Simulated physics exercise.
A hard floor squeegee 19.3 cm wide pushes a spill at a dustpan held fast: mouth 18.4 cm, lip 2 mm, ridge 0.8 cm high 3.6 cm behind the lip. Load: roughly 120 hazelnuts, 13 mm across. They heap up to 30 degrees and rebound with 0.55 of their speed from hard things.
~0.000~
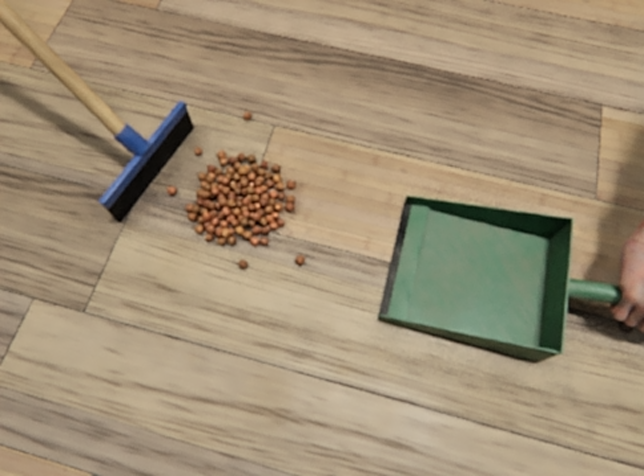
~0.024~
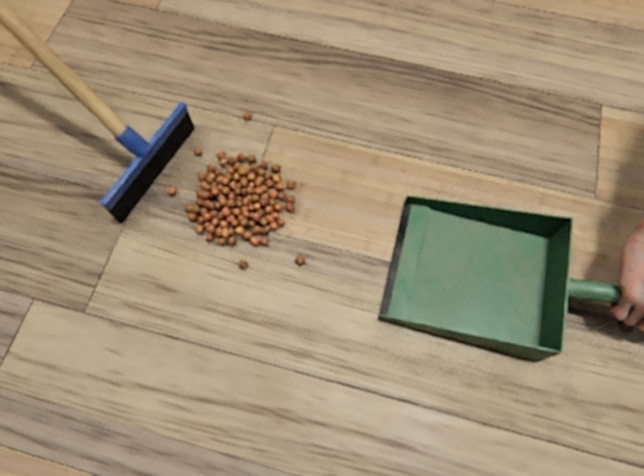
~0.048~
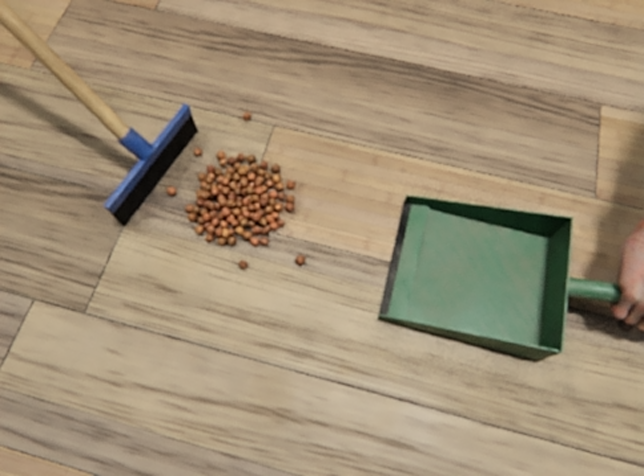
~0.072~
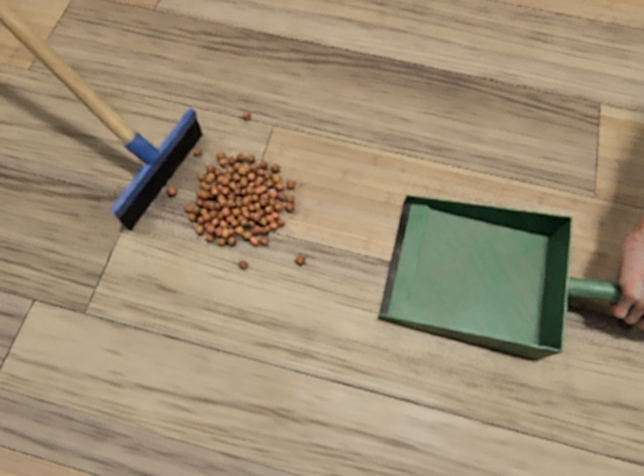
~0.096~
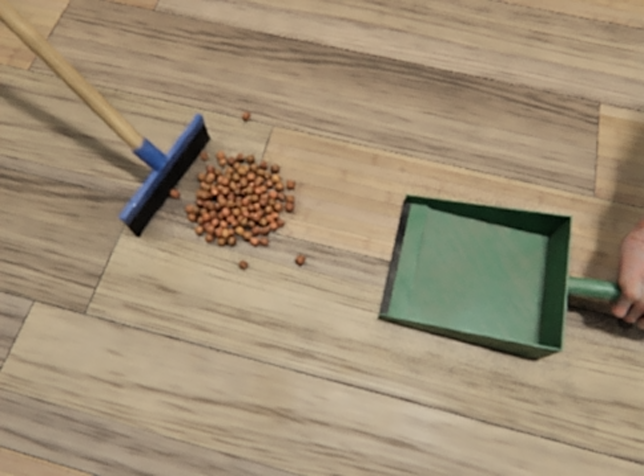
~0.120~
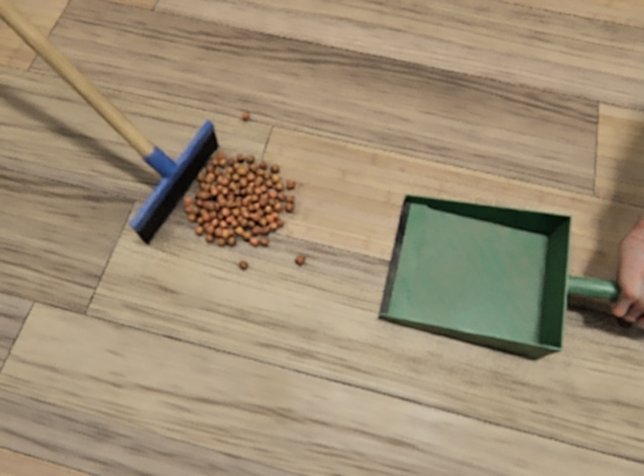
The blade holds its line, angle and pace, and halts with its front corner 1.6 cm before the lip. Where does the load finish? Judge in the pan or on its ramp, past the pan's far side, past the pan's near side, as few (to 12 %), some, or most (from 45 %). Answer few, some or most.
In the pan or on its ramp: Some; past the pan's far side: Some; past the pan's near side: Some.
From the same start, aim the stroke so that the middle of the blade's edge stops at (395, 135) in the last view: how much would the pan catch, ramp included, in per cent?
About 0 per cent.
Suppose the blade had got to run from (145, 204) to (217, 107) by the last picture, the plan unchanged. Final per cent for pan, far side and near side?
Pan 5, far 25, near 5.
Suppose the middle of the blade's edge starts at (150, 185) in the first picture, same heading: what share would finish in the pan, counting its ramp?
About 25 per cent.
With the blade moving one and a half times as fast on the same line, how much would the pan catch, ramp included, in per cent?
It would be near 40 per cent.
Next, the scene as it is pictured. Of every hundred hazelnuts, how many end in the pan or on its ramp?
Some 30 per cent.
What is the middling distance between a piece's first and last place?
Some 28 cm.
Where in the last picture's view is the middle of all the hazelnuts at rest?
At about (393, 289).
Then, at 0.32 s, middle of the blade 18 cm from the lip; 0 % over the lip, far side 15 %, near side 10 %.
Then, at 0.45 s, middle of the blade 8 cm from the lip; 0 % over the lip, far side 15 %, near side 20 %.
After 0.70 s, middle of the blade 4 cm from the lip; 30 % over the lip, far side 15 %, near side 30 %.
By 1.6 s all is still; pan 30 %, far side 15 %, near side 30 %, in front of the lip or behind the blade 25 %.
